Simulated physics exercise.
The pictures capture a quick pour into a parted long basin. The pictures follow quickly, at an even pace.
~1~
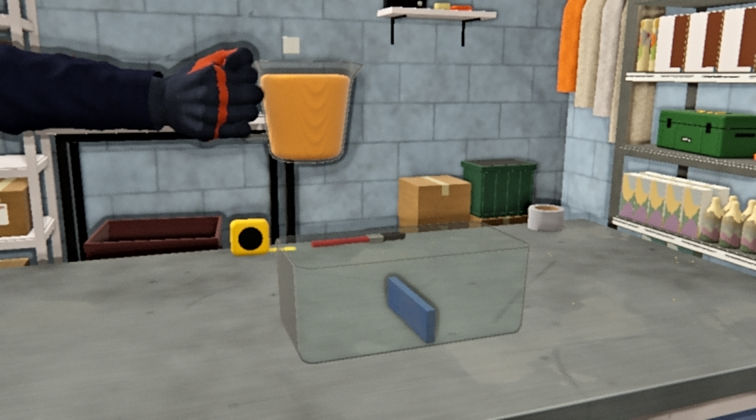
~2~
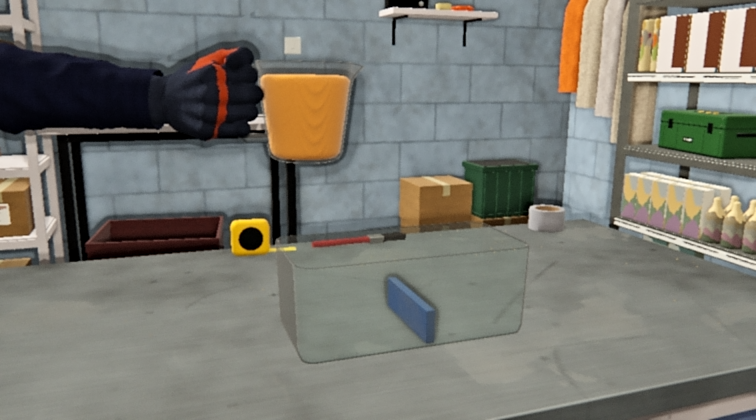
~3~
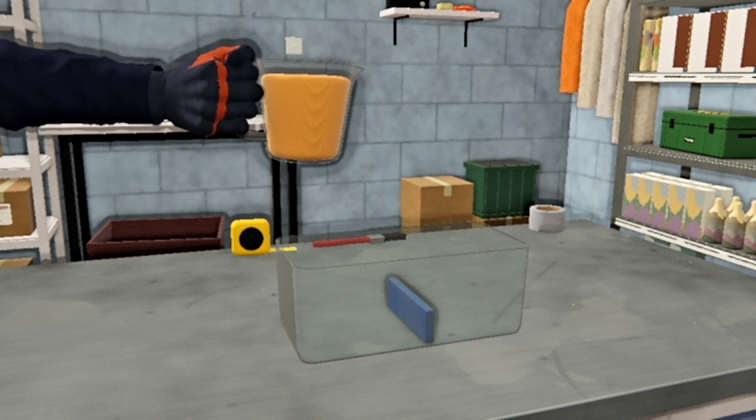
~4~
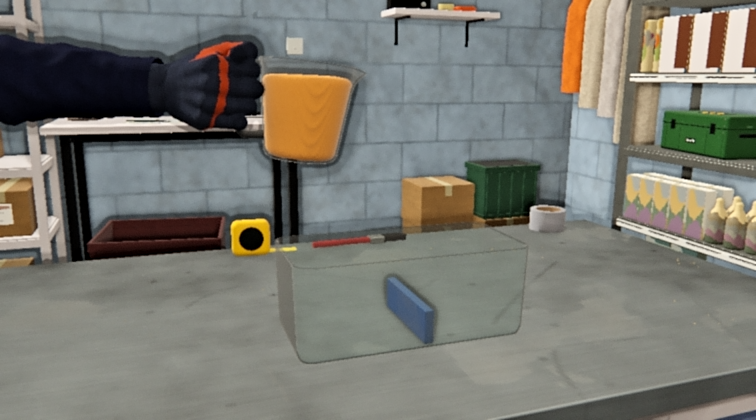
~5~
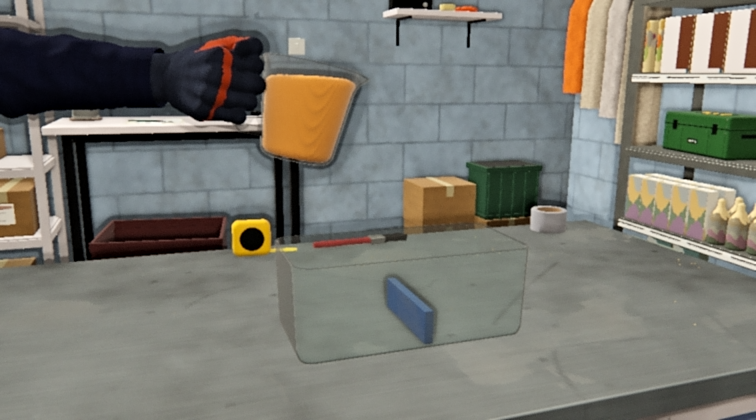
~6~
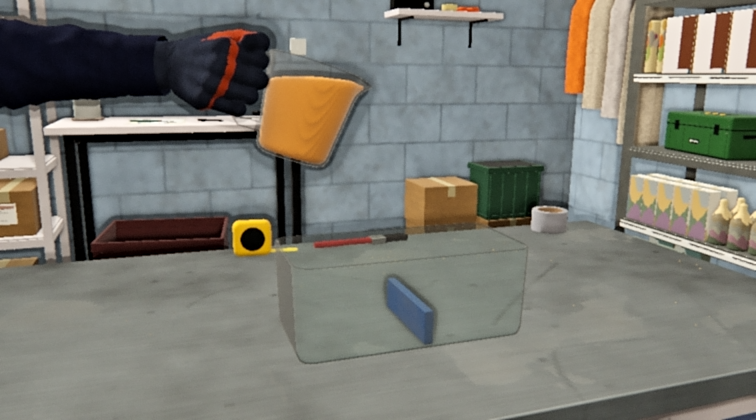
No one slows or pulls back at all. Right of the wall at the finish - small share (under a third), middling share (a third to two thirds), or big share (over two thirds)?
Middling.
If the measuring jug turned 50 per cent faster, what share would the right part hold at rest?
Somewhere near 30 percent.
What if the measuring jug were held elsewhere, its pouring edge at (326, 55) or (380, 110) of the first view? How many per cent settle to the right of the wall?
It comes to 5 % the first time and 60 % the second.
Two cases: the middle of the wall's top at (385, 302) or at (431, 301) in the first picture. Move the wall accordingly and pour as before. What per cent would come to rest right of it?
About 85 per cent, then about 20 per cent.
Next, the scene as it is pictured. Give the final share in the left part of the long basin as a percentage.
I'd put it near 50 per cent.
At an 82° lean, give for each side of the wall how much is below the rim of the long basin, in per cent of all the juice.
The left part holds 0 percent and the right part 10 percent.
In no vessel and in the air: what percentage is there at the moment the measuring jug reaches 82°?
About 30 per cent.
A moment on, the measuring jug is tipped on its side and 62 per cent is still to pour, 0 is left of the wall and 9 right of it.
Next, the measuring jug is tipped right over and 9 per cent is still to pour, 27 is left of the wall and 45 right of it.
Then the measuring jug is tipped right over and 0 per cent is still to pour, 50 is left of the wall and 47 right of it.
Later the measuring jug is tipped right over and 0 per cent is still to pour, 50 is left of the wall and 48 right of it.
In the end 50 per cent lies left of the wall, 48 right of it and 2 outside.
